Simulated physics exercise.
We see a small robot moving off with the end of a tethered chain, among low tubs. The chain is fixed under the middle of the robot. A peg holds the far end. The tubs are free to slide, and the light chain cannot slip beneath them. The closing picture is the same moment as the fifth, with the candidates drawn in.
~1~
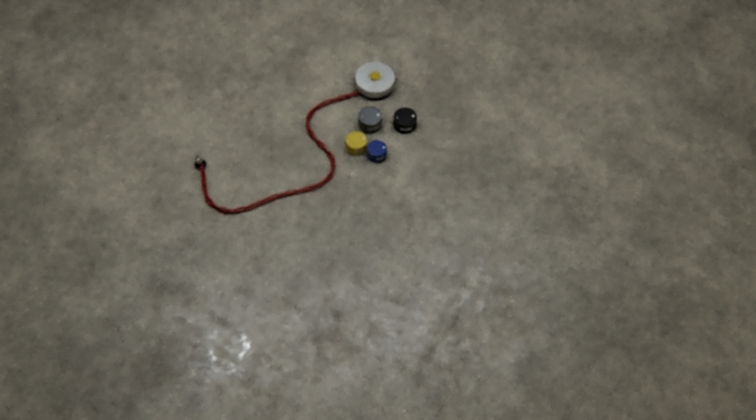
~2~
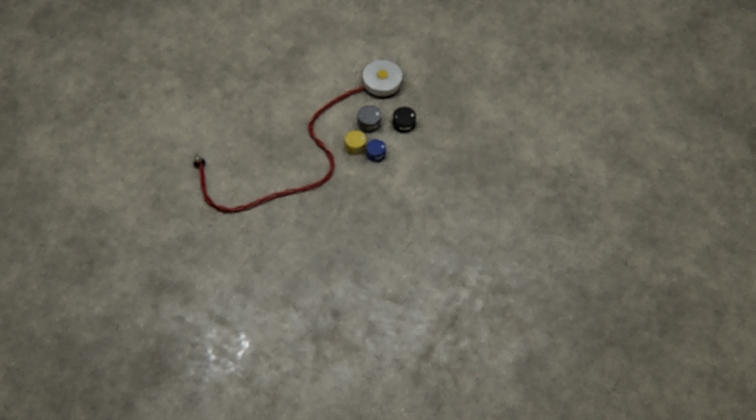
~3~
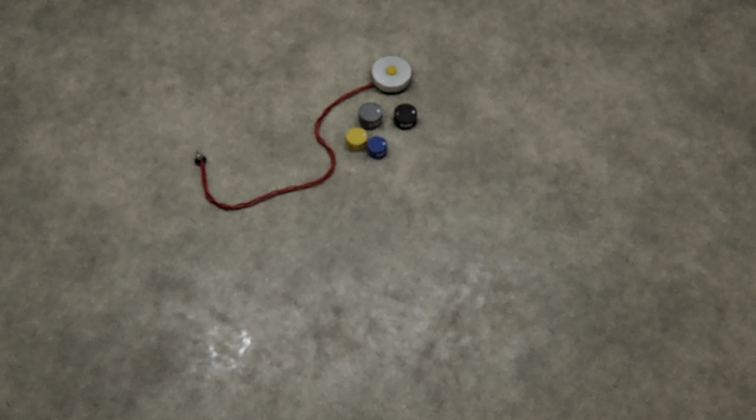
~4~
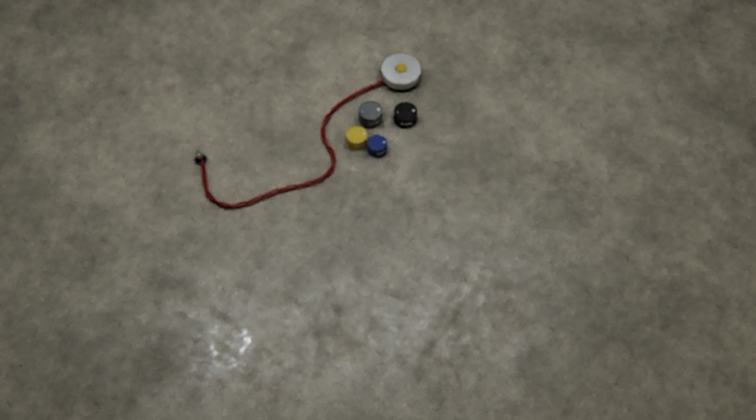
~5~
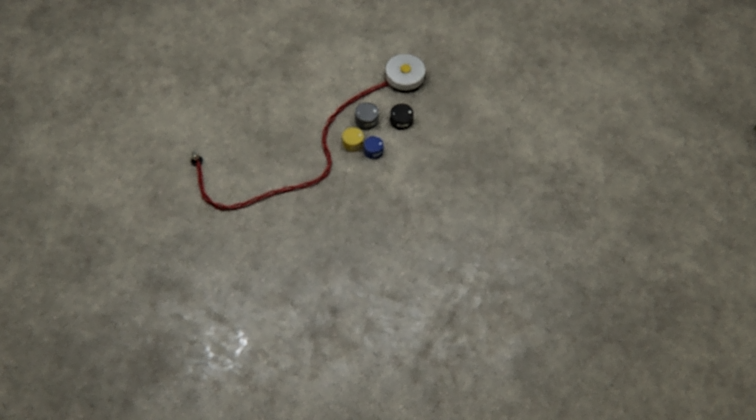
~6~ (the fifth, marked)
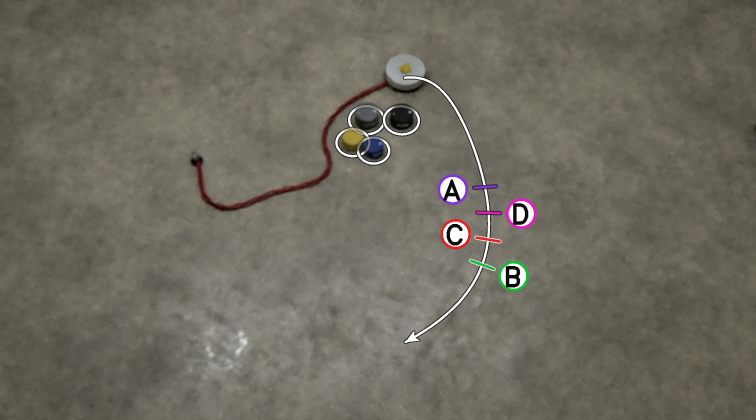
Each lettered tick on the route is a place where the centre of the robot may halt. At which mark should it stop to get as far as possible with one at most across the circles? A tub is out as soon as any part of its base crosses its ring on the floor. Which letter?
Up to mark A.
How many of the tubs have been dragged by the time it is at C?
Four.
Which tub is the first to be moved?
The black one.
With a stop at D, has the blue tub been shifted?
No.
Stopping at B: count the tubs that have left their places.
Four.
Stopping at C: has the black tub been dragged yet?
Yes.
On the copy, A at (485, 187); B at (482, 265); C at (488, 240); D at (489, 213); the route from (405, 78) via (487, 199) to (406, 342).
On A. First, robot (451, 96).
Then, robot (473, 140).
Finally, robot (486, 183); black tub (400, 120); none over the rings.
By contrast, B has four over the rings; C has four over the rings; D has two over the rings.
